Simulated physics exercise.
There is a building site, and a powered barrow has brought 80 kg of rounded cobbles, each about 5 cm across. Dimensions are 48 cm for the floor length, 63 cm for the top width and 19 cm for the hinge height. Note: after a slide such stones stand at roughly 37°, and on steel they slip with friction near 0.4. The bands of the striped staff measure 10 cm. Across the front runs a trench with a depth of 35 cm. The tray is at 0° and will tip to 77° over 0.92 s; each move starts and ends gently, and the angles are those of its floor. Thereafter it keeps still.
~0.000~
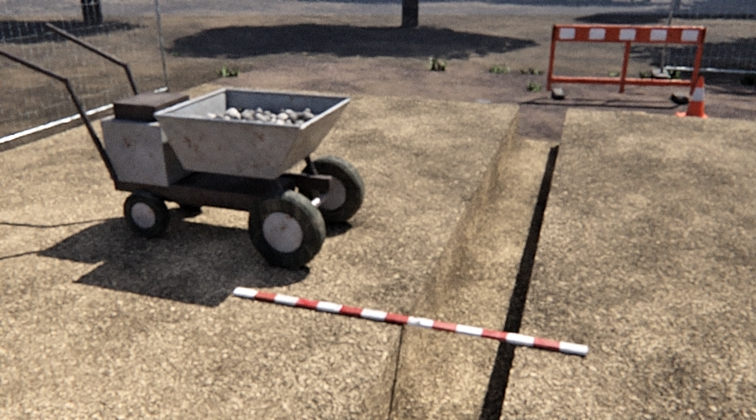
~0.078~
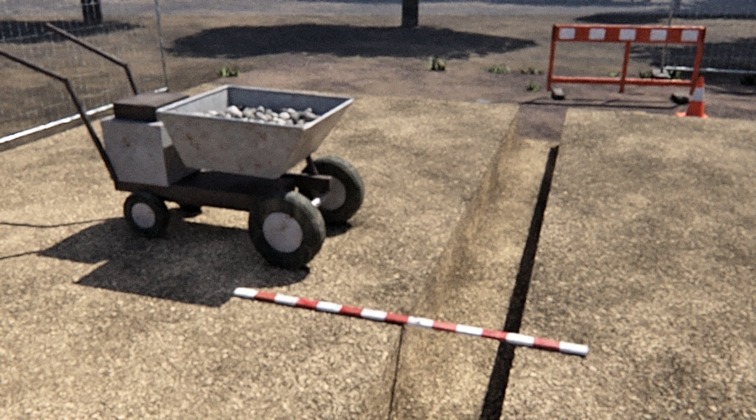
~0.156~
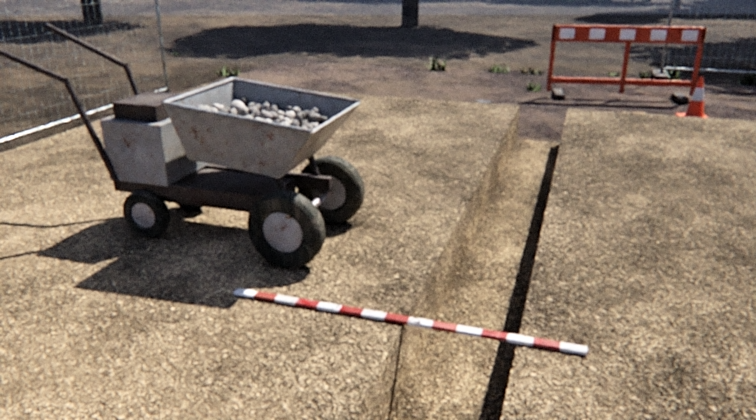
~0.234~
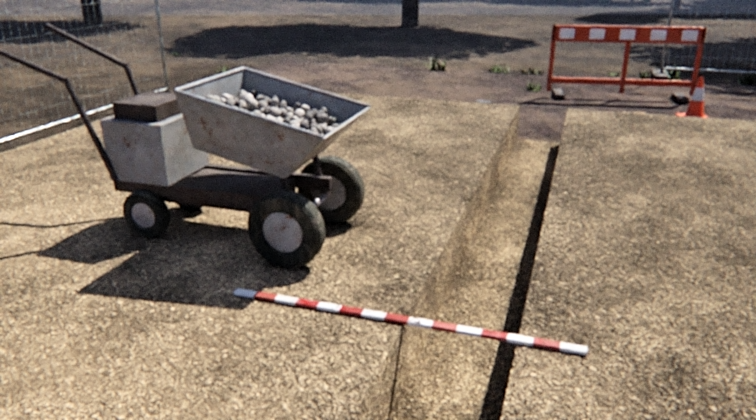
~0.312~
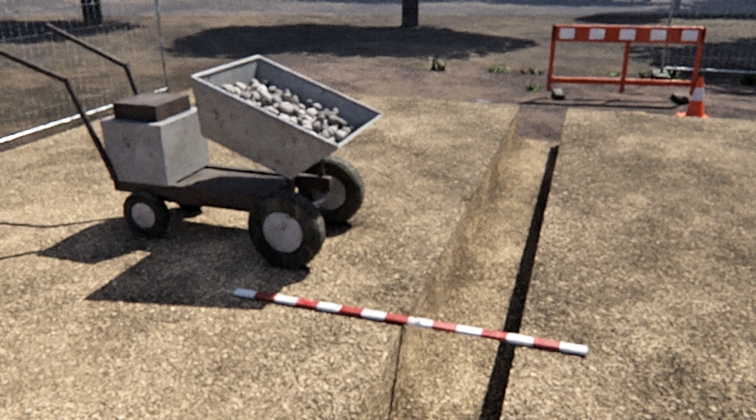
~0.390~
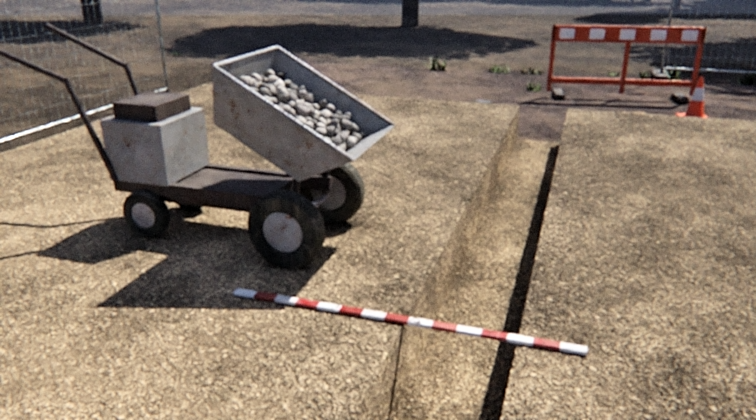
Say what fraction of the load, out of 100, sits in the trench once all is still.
About 93 out of 100.
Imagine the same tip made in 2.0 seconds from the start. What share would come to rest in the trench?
Then roughly 90 percent.
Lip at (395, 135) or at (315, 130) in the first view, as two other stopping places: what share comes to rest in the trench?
Roughly 45 percent for the first, and 100 percent for the second.
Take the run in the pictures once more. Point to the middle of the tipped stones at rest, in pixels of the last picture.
In the last view, about (484, 318).
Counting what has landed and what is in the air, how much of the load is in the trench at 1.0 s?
Approx. 30 % of the load.
After 0.7 s the floor is at 65°; 100 % in the tray; the foremost stones are at (388, 188).
After 1.0 s the floor is at 77°; 58 % in the tray, 10 % short of the trench, 32 % in the trench; the foremost stones are at (493, 309).
After 1.4 s the floor is at 77°; 16 % in the tray, 10 % short of the trench, 73 % in the trench; the foremost stones are at (520, 333).
After 3.3 s the floor is at 77°; 0 % in the tray, 7 % short of the trench, 93 % in the trench; the foremost stones are at (522, 321).
